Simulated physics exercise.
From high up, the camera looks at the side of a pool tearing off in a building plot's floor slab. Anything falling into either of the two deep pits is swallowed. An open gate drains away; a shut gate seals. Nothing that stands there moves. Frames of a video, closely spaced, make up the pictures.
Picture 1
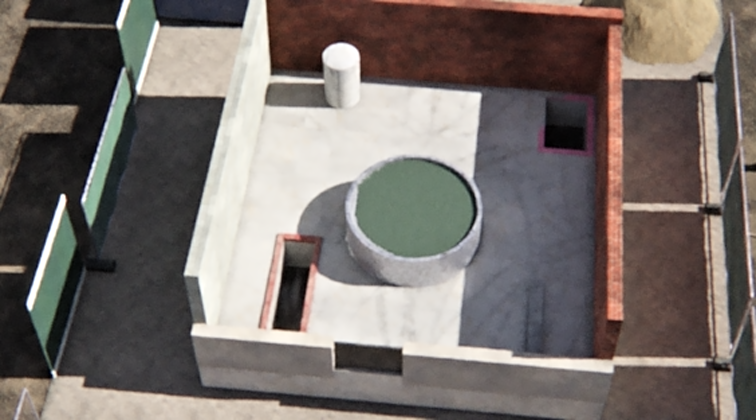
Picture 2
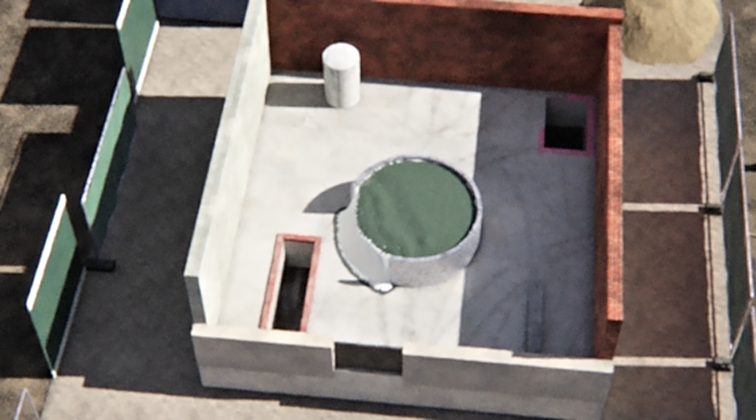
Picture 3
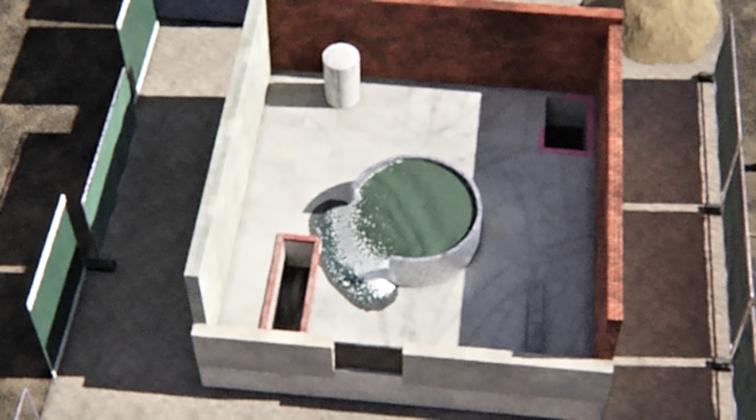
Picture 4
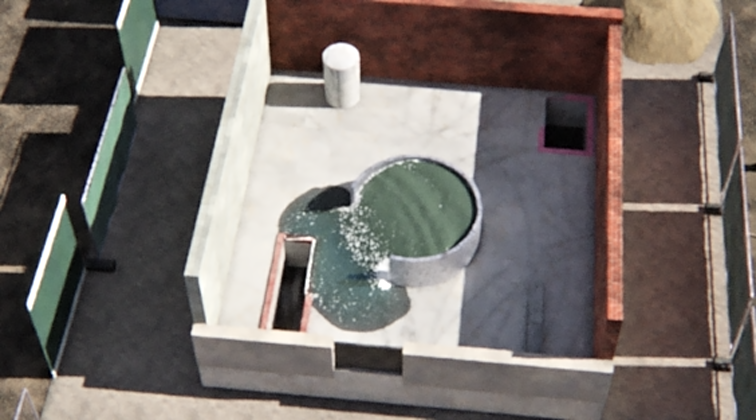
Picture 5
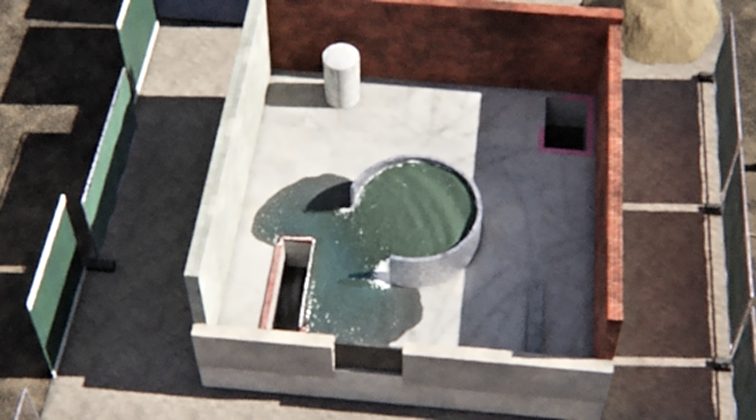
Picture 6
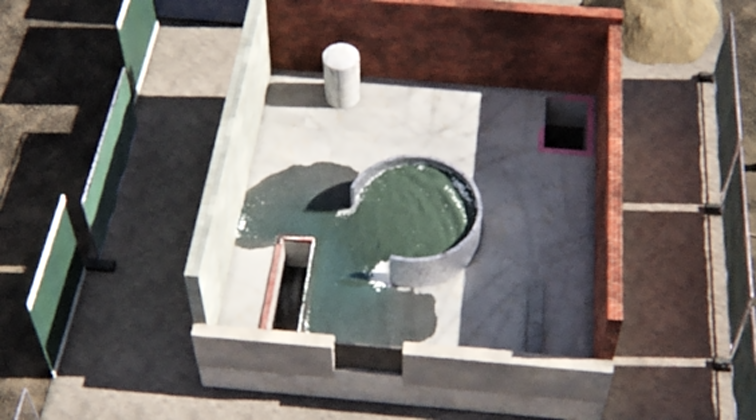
Green water sits still in a round pool on a walled plot's pale floor, then the pool's left side breaks open. It gushes through the gap in a foamy burst, spreads around the brick-edged rectangular opening, and widens into a dark sheet reaching toward the left and front walls.
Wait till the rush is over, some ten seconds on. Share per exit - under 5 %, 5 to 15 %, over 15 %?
Gate: Under 5 %. Pink pit: Under 5 %. Red pit: Over 15 %.
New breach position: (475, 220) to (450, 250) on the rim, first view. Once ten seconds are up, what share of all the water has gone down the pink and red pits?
In percent: Pink 15, red 10.
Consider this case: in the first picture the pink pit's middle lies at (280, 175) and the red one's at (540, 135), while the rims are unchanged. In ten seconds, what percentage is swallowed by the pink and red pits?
Parts in a hundred: Pink 30, red 2.
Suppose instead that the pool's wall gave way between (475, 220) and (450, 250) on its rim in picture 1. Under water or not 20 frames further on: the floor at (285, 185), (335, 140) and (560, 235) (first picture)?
Result, in sequence: Untouched by the flood; untouched by the flood; inundated.
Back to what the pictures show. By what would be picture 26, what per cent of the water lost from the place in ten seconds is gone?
Close to 75 per cent, I'd say.
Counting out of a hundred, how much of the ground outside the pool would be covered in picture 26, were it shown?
By my count, 45 percent.
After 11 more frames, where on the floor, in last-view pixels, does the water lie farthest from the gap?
Pixel estimate: (270, 79).
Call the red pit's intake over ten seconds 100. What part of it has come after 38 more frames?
I'd put it at about 95 per cent.
A moment on, water covers 20 % of the floor; the gate 0 %, the pink pit 0 %, the red pit 16 %.
Next, water covers 30 % of the floor; the gate 0 %, the pink pit 0 %, the red pit 29 %.
Then, water covers 45 % of the floor; the gate 0 %, the pink pit 0 %, the red pit 41 %.
Later, water covers 65 % of the floor; the gate 0 %, the pink pit 0 %, the red pit 51 %.
In the end, water covers 90 % of the floor; the gate 0 %, the pink pit 2 %, the red pit 54 %.
